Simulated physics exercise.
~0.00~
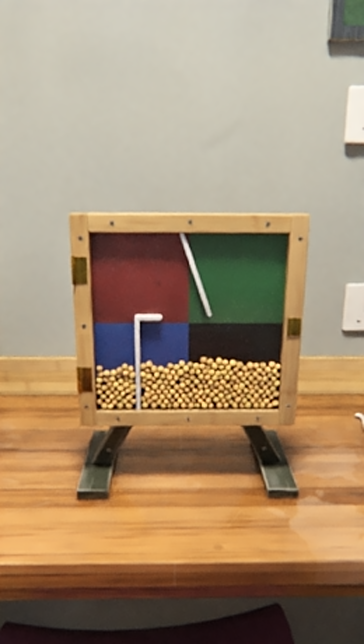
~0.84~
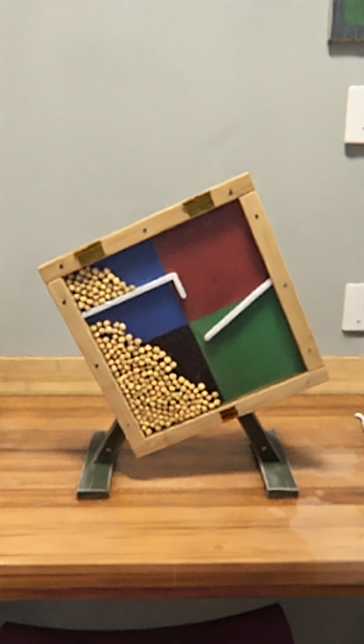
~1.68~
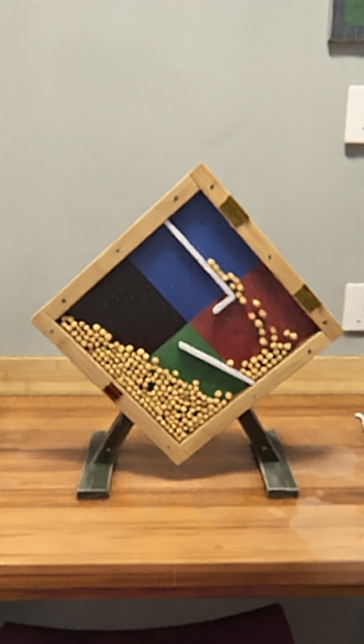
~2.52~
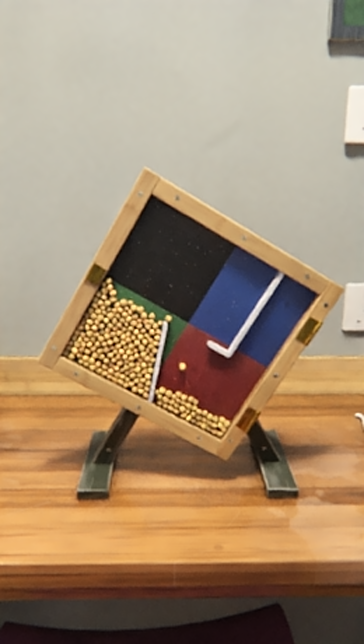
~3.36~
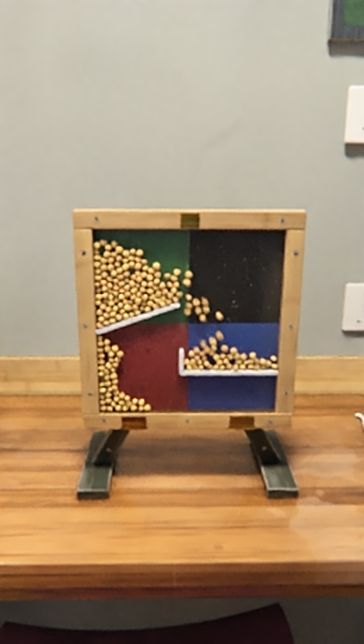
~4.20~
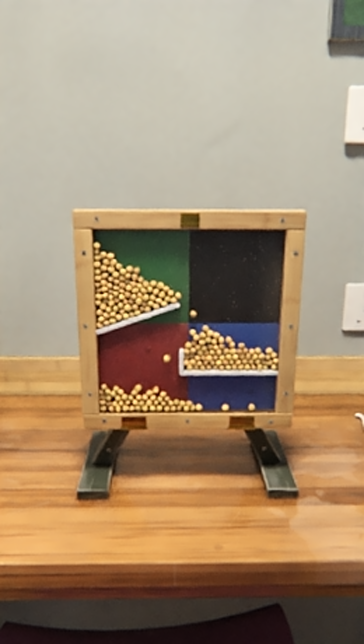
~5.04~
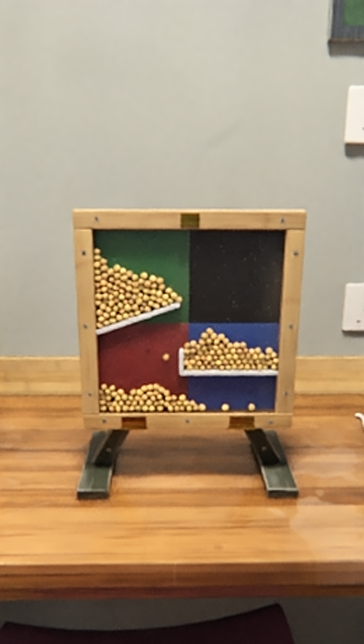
On a wooden table, a square framed box with four coloured quarters turns on its stand, its pale beads tumbling past white dividers, then stops upright; the last beads spill down and settle in piles on the green, red and blue quarters, leaving black empty.
